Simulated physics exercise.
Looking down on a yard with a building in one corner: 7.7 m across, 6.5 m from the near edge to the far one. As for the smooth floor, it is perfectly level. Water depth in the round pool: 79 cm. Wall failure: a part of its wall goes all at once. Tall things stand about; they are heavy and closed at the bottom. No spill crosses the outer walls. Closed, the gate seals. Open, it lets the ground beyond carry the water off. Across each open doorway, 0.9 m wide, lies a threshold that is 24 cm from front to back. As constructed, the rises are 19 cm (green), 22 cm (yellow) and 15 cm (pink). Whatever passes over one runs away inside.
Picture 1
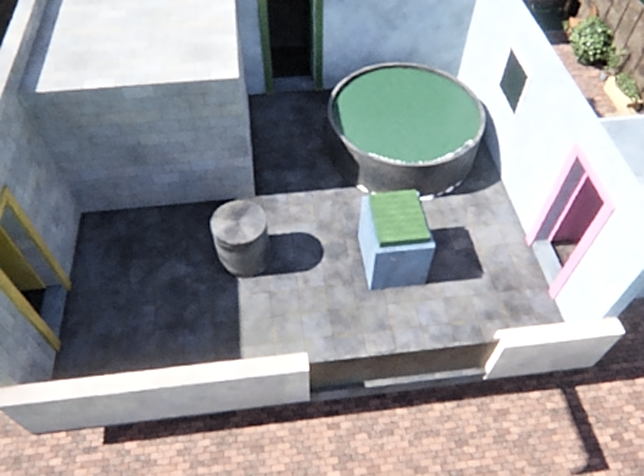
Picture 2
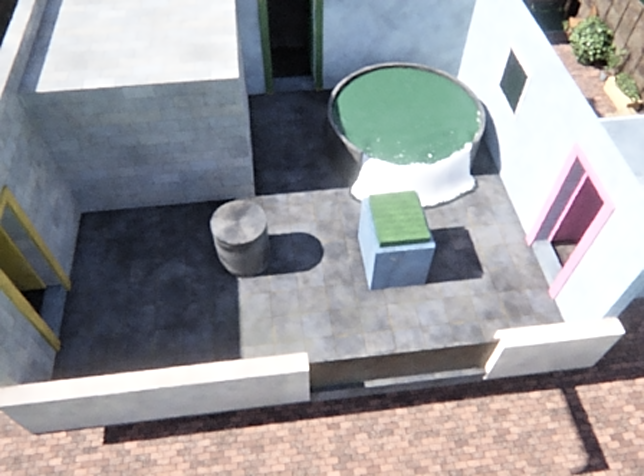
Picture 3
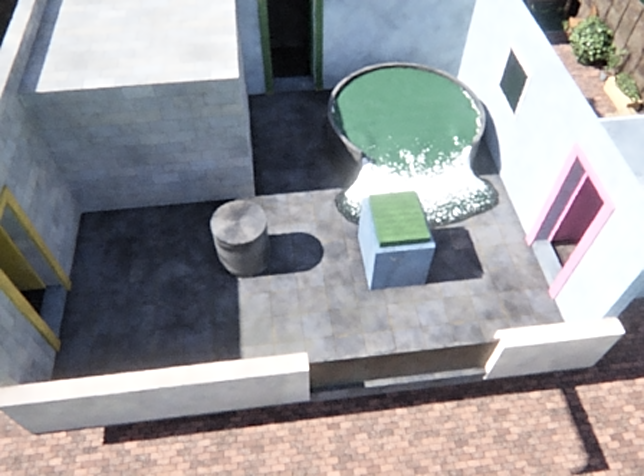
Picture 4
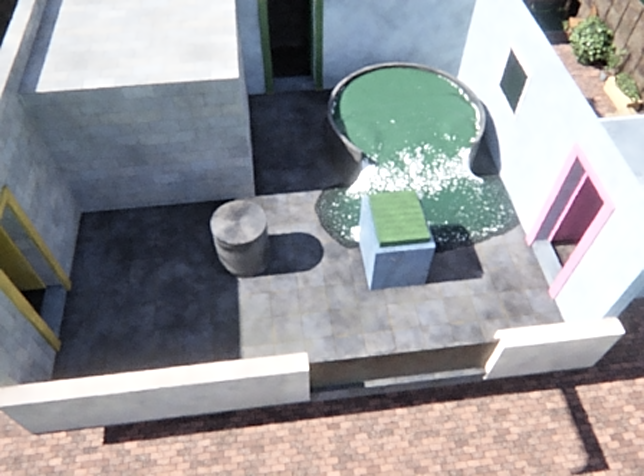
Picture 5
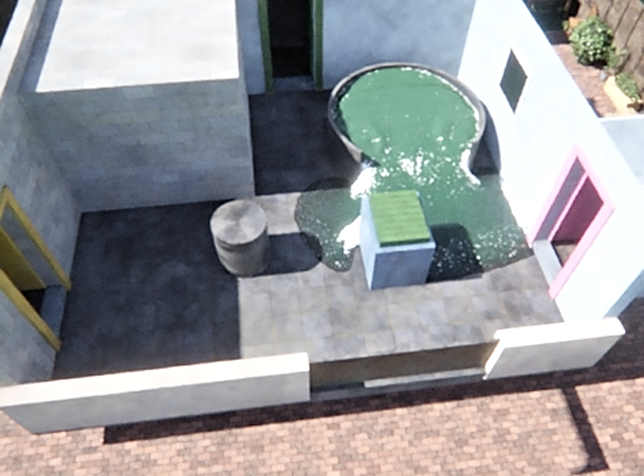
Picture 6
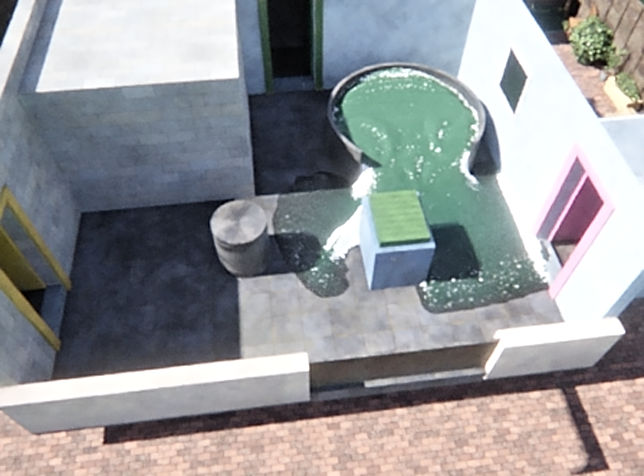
A round pool bursts at its front and green water spreads around a block across the yard.
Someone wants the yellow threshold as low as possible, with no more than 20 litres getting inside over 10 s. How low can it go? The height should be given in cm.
Around 24 cm would do.
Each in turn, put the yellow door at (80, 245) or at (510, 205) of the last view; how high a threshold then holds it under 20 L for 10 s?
You'd want roughly 21 cm there first, then roughly 18 cm.
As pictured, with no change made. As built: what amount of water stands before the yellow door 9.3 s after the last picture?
It comes to about 19.5 centimetres deep.
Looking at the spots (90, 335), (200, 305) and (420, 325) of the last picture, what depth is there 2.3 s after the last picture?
Roughly 0, then 1, then 23 cm.
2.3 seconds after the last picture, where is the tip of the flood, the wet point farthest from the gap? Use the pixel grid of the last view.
Lab note: Front tip approx. (47, 408).
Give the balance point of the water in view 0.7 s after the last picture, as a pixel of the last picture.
About (410, 182).
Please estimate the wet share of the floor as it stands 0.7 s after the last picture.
Around 40 per cent of the free floor.
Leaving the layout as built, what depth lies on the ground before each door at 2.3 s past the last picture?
In cm: Green 0, yellow 0, pink 33.
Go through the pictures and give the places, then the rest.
The first picture shows the round pool at (405, 113) is whole and still, 79 cm deep; the yellow door at (36, 281) is dry.
In the second picture, the front is at (473, 187), 0.3 m from the gap at a hidden place; 0.5 m2 of floor is wet, 79 cm left at the back.
In the third picture, the gap is at a hidden place, the front 0.8 m out at (493, 203); the back of the round pool holds 79 cm.
In the fourth picture, the front is at (350, 244), 1.3 m from the gap at a hidden place; 3.8 m2 of floor is wet, 79 cm left at the back.
In the fifth picture, water pours out at a hidden place and has run 1.9 m, to (533, 249); about 9 cm deep outside, 78 cm at the back.
In the sixth picture, water pours out at a hidden place and has run 2.5 m, to (549, 285); about 7 cm deep outside, 71 cm at the back; the yellow door at (36, 281), 6.2 m from the gap, is still 3.6 m from the nearest water.
Then, 0.7 s after the last picture water covers 40 % of the floor, deepest (56 cm) near (393, 229); it has not reached the yellow door.
Then, 2.3 s after the last picture water covers 70 % of the floor, deepest (40 cm) near (559, 325); it has not reached the yellow door.
Then, 9.3 s after the last picture water covers 95 % of the floor, deepest (24 cm) near (353, 360); 20 cm at the yellow door, 32 litres in over its 22 cm threshold.
At the yellow door as built, the water peaked near 33 cm, 3.9 s after the last picture.
With a threshold of 20.5 cm, 43 litres would have come in within the 10 s; with 27.5 cm, 9 litres. So under 20 litres takes about 24 cm.
